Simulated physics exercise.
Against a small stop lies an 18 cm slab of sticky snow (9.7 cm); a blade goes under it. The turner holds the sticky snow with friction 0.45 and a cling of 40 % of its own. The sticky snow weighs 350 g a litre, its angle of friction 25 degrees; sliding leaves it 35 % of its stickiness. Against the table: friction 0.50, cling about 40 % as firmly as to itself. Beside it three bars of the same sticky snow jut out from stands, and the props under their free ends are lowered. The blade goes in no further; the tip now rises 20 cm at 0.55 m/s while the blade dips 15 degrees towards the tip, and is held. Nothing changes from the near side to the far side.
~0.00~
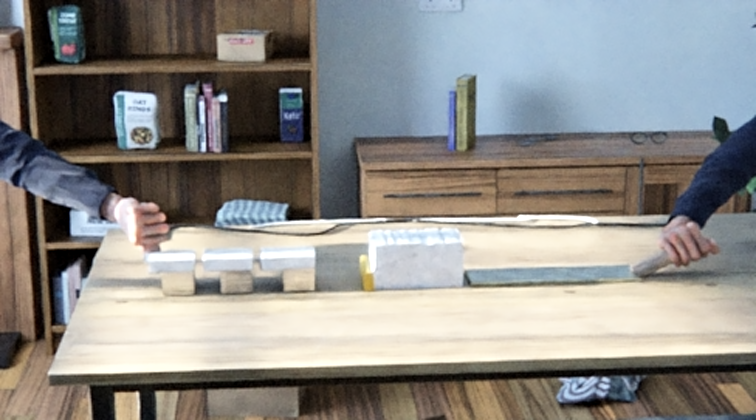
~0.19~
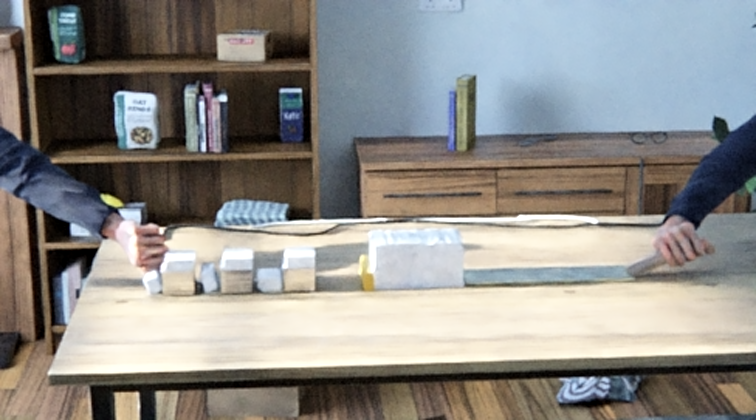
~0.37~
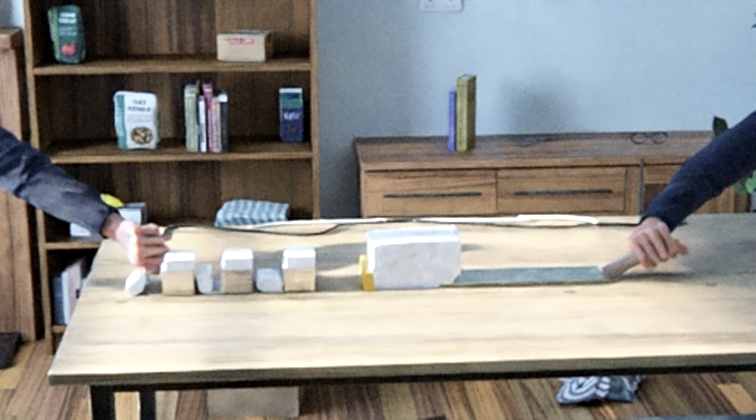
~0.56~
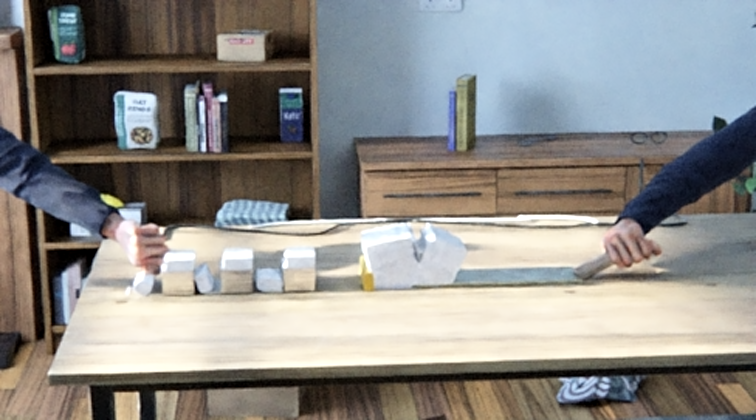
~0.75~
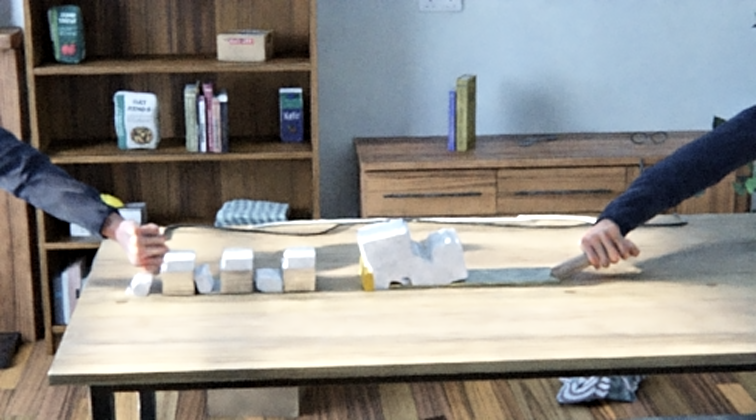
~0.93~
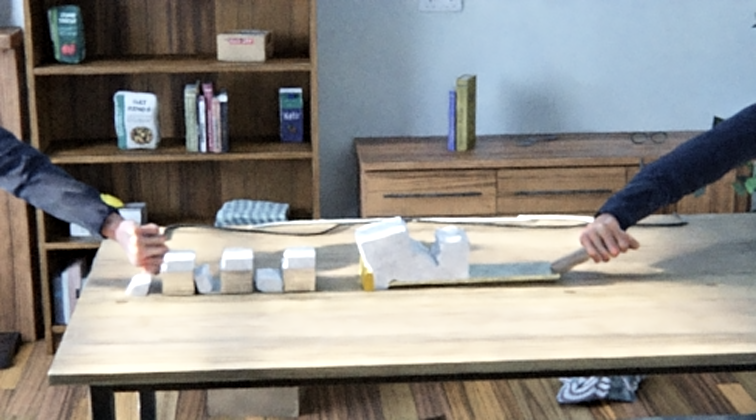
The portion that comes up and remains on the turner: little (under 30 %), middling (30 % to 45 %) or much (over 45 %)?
The portion that comes up and remains on the turner is much, over 45 %.
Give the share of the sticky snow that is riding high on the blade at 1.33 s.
Some 50 per cent.
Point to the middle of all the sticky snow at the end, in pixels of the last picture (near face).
Around (381, 221).
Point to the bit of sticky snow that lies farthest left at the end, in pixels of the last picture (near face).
Around (250, 288).
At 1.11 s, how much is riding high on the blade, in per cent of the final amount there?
About 80 %.
After 1.11 s, the tip is 10 cm up.
After 1.33 s, the tip is 20 cm up and 50 % is riding high on the blade.
After 1.54 s, the tip is 20 cm up and 50 % is riding high on the blade.
After 1.76 s, the tip is 20 cm up and 50 % is riding high on the blade.
After 2.00 s, at the end, the tip is 20 cm up and 50 % is riding high on the blade.
